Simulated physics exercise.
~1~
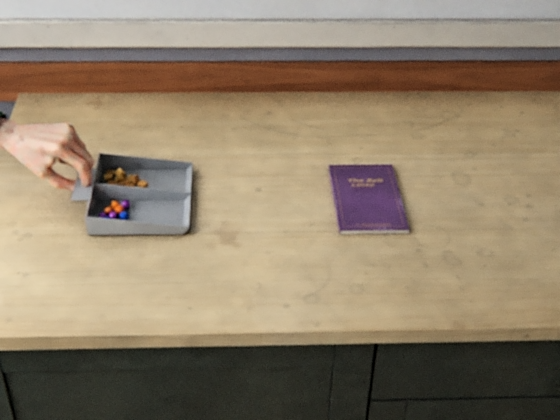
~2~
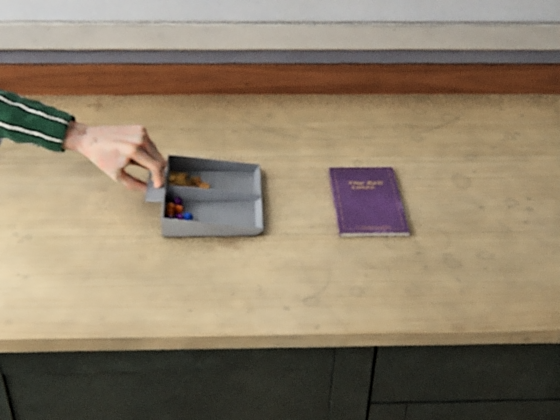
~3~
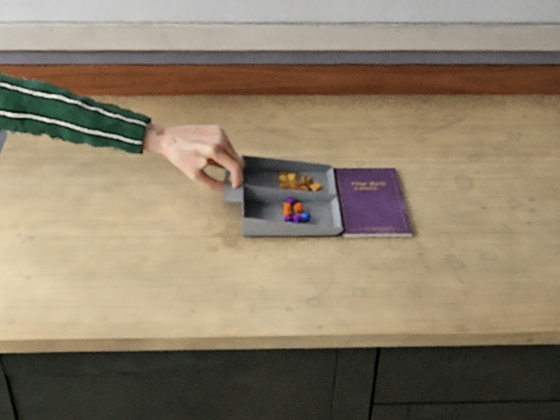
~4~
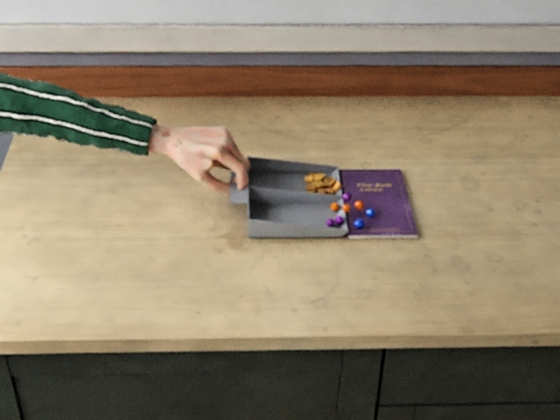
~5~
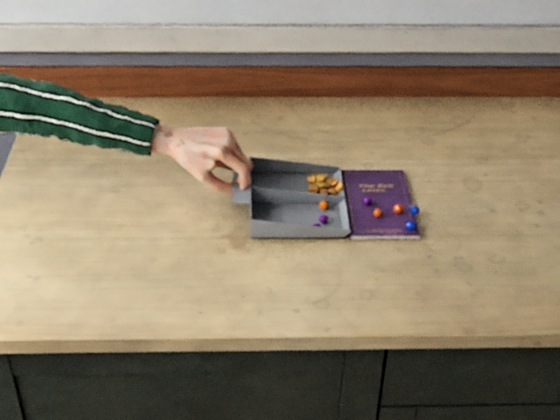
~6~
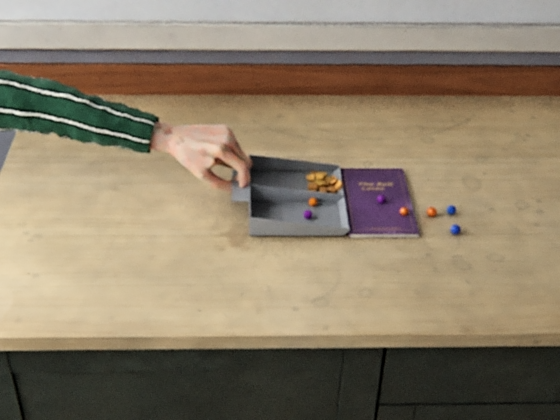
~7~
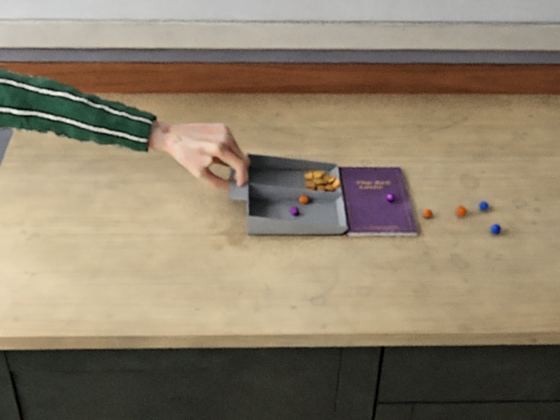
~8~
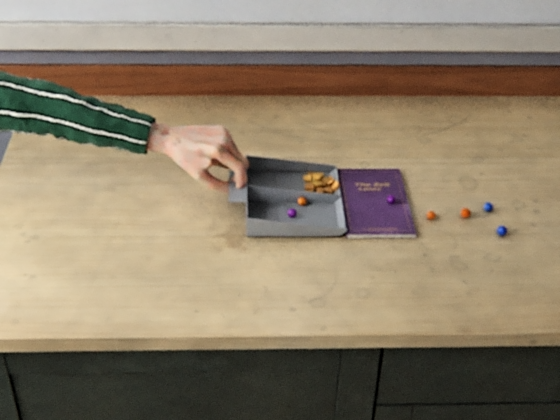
A grey divided tray, pushed right across a wooden counter by a hand, stopped against a thin purple book, and most of its colourful little balls rolled out over the book and onto the counter, while the golden-brown pieces slid forward but stayed inside.
